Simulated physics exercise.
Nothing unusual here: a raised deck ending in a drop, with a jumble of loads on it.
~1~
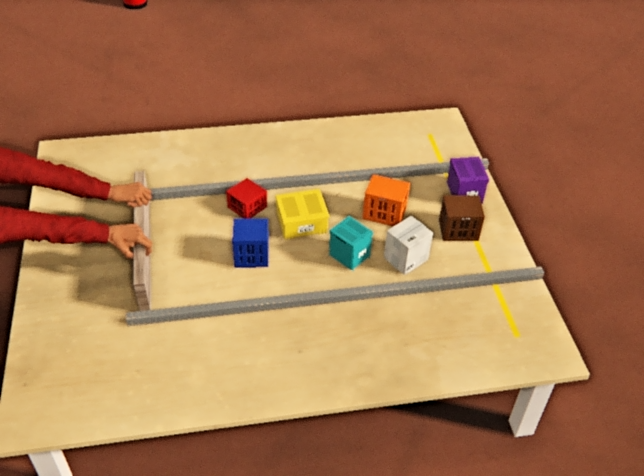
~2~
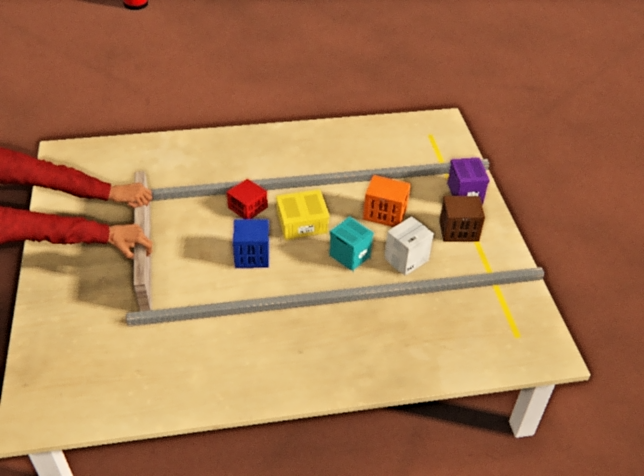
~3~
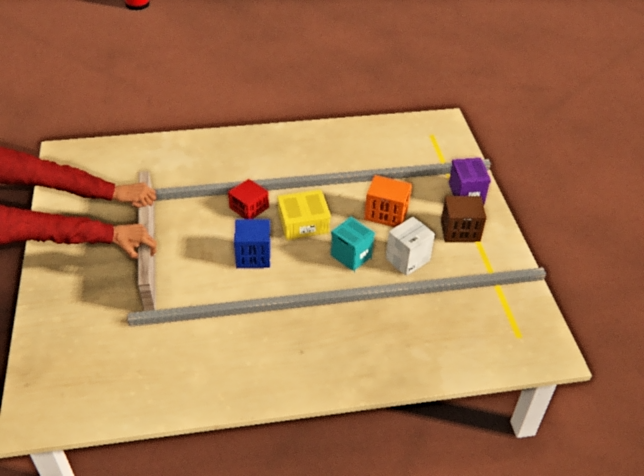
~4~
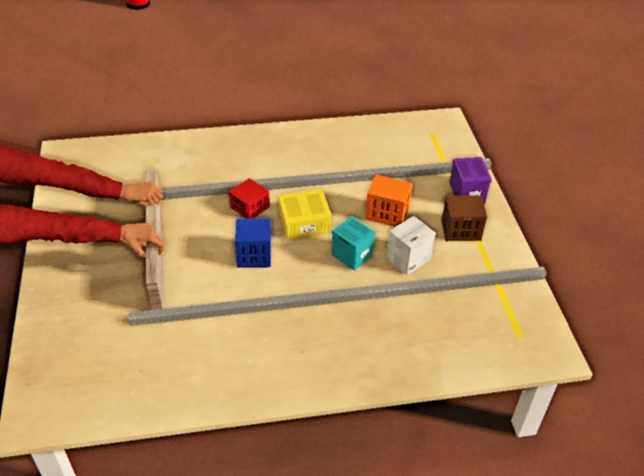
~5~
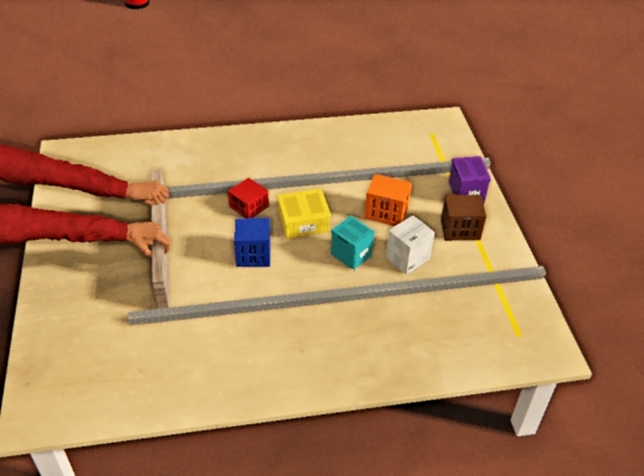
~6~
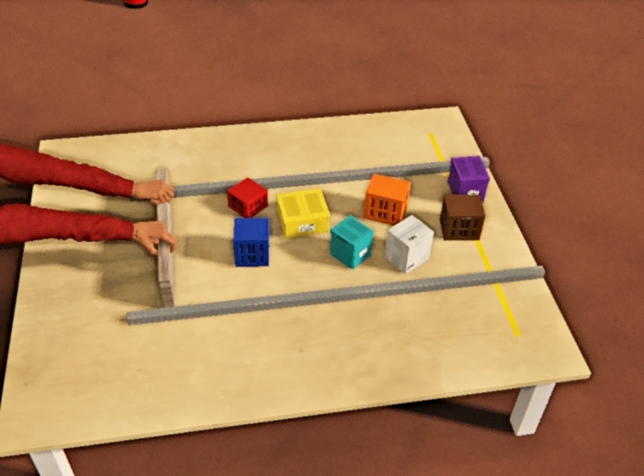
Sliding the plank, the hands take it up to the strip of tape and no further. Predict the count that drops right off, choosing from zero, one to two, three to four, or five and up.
The count is three to four.
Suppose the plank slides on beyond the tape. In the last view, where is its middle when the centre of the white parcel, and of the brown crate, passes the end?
Approx. (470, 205) for the first, approx. (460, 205) for the second.
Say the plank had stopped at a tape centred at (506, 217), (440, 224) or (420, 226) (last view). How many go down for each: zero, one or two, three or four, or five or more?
In the order of the places given: Five or over; just one or two; one to two.
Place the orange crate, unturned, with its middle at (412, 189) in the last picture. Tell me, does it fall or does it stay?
Put there, it simply leaves the top.
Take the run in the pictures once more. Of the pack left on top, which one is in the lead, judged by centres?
The white parcel, that one.
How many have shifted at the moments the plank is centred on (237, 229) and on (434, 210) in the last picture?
Moved so far: 2, then 8.
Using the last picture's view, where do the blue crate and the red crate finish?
The blue crate at (491, 217), the red crate at (467, 176).
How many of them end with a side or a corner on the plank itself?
That number would be 4.
A little later, none off yet; purple tote at rest near (468, 180); brown crate at rest near (462, 218); white parcel at rest near (409, 245).
Next, none off yet; purple tote at rest near (468, 180); brown crate at rest near (462, 218); white parcel shifted about its own width near (429, 242).
Later still, none off yet; purple tote shifted about its own width near (498, 177); brown crate shifted a little near (478, 219); white parcel shifted well along near (488, 250).
When it is over, the number that fall off is three or four; down, orange crate, brown crate and purple tote.
